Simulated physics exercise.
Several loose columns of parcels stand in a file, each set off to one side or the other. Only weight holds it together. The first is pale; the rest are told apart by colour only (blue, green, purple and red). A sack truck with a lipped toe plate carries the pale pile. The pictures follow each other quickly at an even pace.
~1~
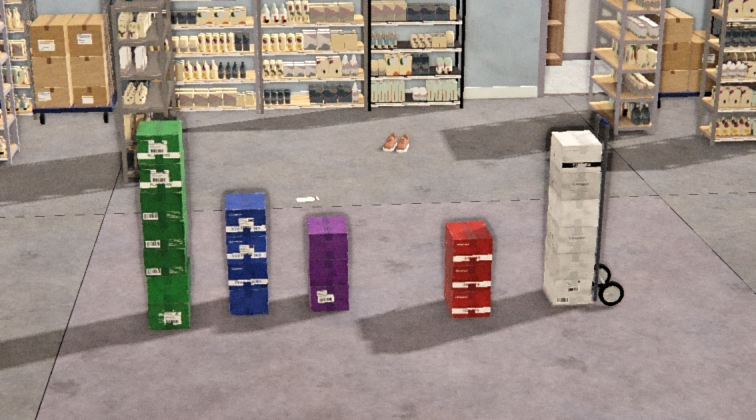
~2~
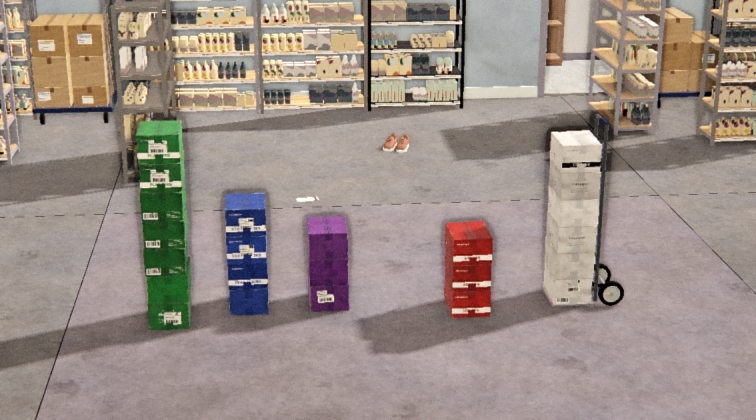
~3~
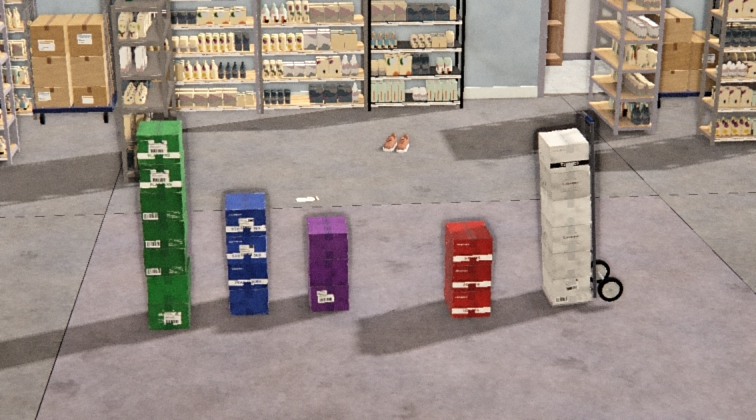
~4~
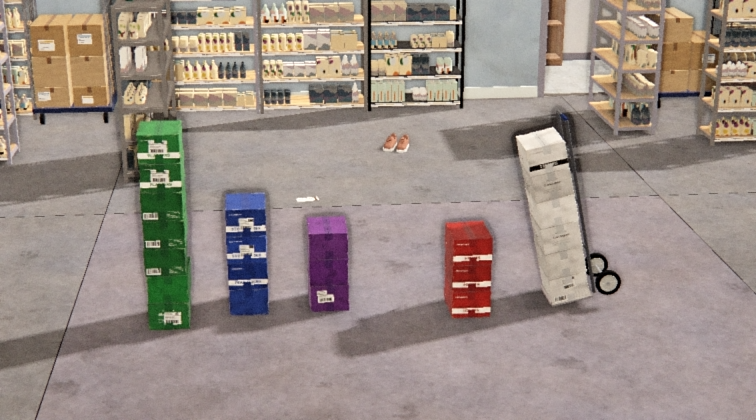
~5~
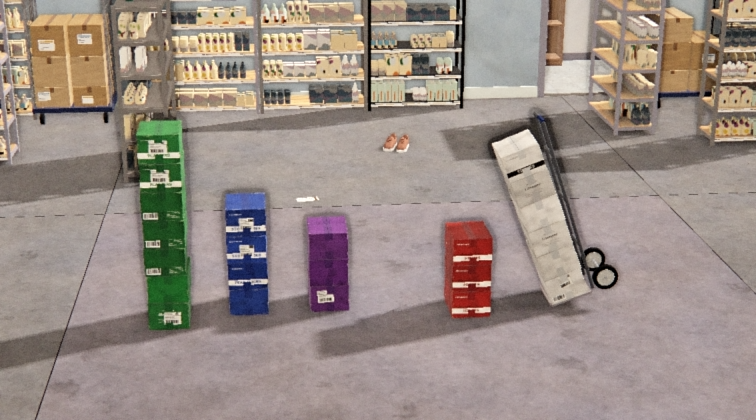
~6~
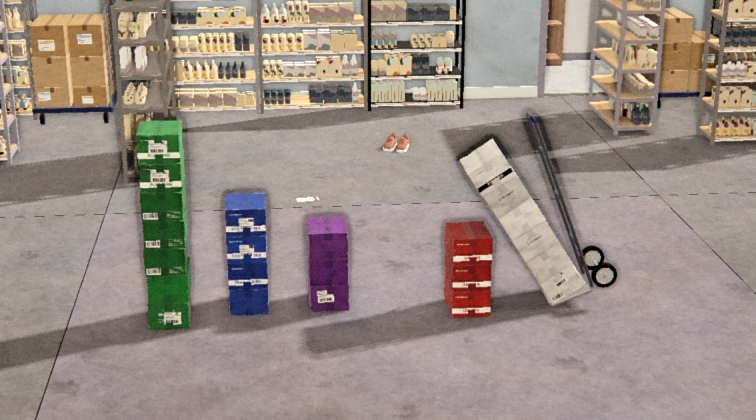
A tall white stack of boxes on a hand truck tilts left toward the red stack.
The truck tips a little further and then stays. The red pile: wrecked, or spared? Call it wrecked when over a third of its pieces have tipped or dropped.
That pile loses a good part of its height.
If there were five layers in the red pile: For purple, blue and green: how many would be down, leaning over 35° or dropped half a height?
Down at the end: Purple 0, blue 0, green 0.
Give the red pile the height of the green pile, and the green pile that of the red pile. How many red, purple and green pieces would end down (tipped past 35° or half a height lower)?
The counts are red 7, purple 0, green 0.
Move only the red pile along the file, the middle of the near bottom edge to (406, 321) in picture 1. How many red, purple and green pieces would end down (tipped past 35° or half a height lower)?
Pile by pile, red 0, purple 0, green 0.
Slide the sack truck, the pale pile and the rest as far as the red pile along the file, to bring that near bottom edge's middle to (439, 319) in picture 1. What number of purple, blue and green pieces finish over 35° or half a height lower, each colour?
Purple 0, blue 0, green 0.
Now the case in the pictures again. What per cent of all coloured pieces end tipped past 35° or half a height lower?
About 10 per cent.
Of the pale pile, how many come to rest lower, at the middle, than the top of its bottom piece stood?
It comes to 3.
Just after the last frame, 6 of the pale pile down; none of the 3 red parcels down (0 of 17 in all colours); top red parcel moved a little.
A moment on, 6 of the pale pile down; 2 of the 3 red parcels down (2 of 17 in all colours); top red parcel tilted steeply, half its height lower; top purple parcel moved a little.
When it is over, 6 of the pale pile down; 2 of the 3 red parcels down (2 of 17 in all colours); top red parcel on its side; top purple parcel moved half its height. In pixels of the last frame, middles, top red parcel near (394, 293), top purple parcel near (317, 237).
